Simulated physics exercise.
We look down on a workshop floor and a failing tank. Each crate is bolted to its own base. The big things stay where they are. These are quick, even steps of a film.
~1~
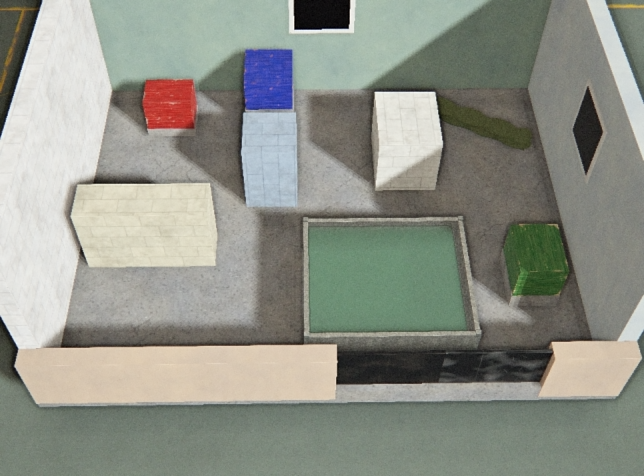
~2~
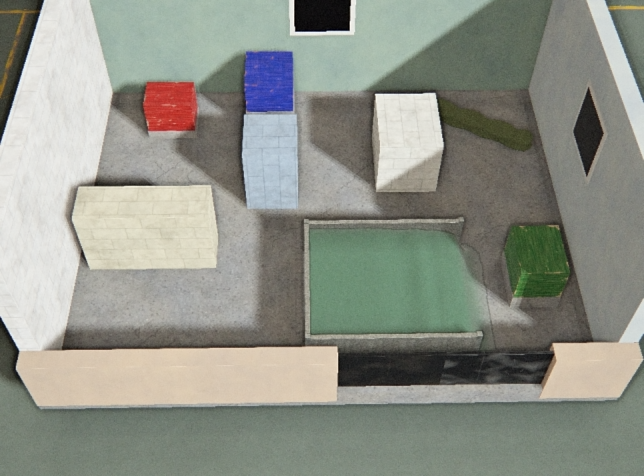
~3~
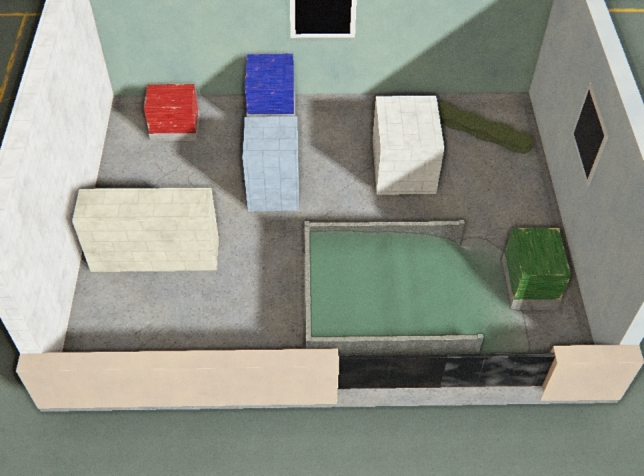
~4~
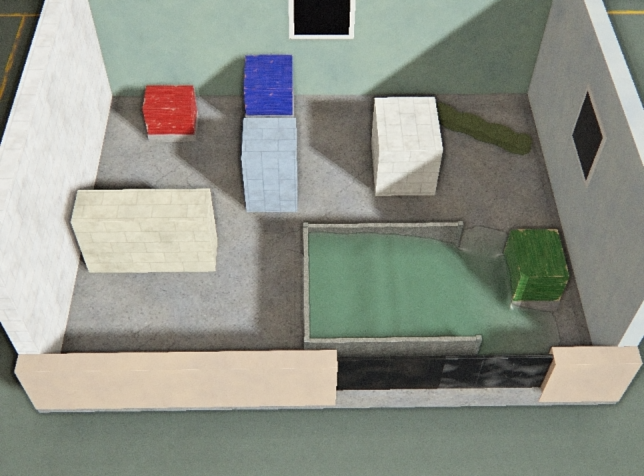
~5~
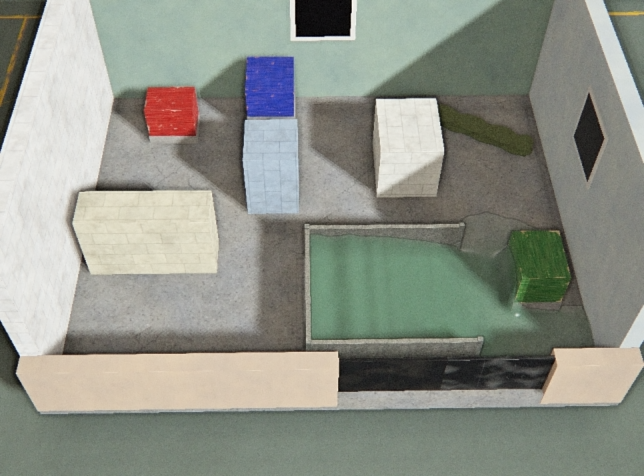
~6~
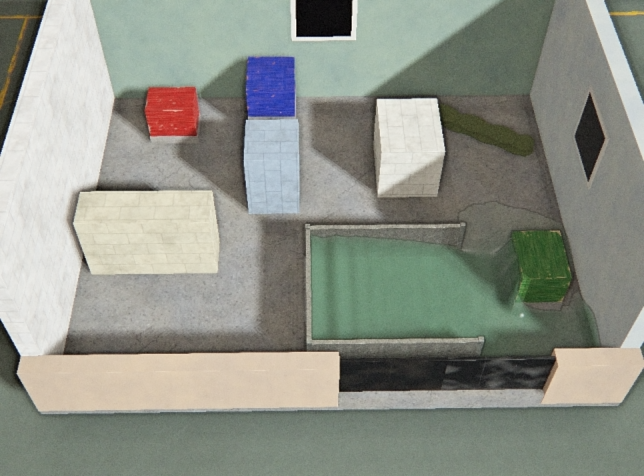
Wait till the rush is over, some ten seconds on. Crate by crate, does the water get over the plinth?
One by one: The red crate escapes dry; the green crate is wetted; the blue crate escapes dry.
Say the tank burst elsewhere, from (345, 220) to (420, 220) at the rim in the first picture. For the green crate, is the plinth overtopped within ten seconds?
In short: Green crate escapes it.
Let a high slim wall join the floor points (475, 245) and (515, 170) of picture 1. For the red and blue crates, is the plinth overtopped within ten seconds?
Red escapes it; blue remains dry.
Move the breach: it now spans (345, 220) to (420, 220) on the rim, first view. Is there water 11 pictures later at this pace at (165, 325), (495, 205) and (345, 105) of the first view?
One after the other: Dry, flooded, covered.
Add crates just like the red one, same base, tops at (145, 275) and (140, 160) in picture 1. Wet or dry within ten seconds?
As listed: Escapes it, keeps dry.
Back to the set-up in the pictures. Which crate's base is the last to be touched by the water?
The one in red.
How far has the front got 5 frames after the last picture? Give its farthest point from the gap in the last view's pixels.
Near (539, 154).
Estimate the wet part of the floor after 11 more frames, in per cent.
About 25 per cent.
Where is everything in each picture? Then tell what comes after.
In the first frame, still water in the tank at (387, 277).
In the second frame, the front is at a hidden place, out from the gap at (462, 295).
In the third frame, the front is at a hidden place, out from the gap at (463, 299).
In the fourth frame, the front is at a hidden place, out from the gap at (461, 300).
In the fifth frame, the front is at a hidden place, out from the gap at (463, 302).
In the sixth frame, the front is at (562, 228), out from the gap at (463, 302).
A moment on, water covers 20 % of the floor; the red crate not reached, the green crate water round its plinth, the blue crate not reached.
Next, water covers 25 % of the floor; the red crate not reached, the green crate water round its plinth, the blue crate not reached.
Then, water covers 40 % of the floor; the red crate not reached, the green crate water round its plinth, the blue crate not reached.
Later, water covers 65 % of the floor; the red crate water round its plinth, the green crate water round its plinth, the blue crate water round its plinth.
In the end, water covers 95 % of the floor; the red crate stayed above the water, the green crate was topped, the blue crate stayed above the water.
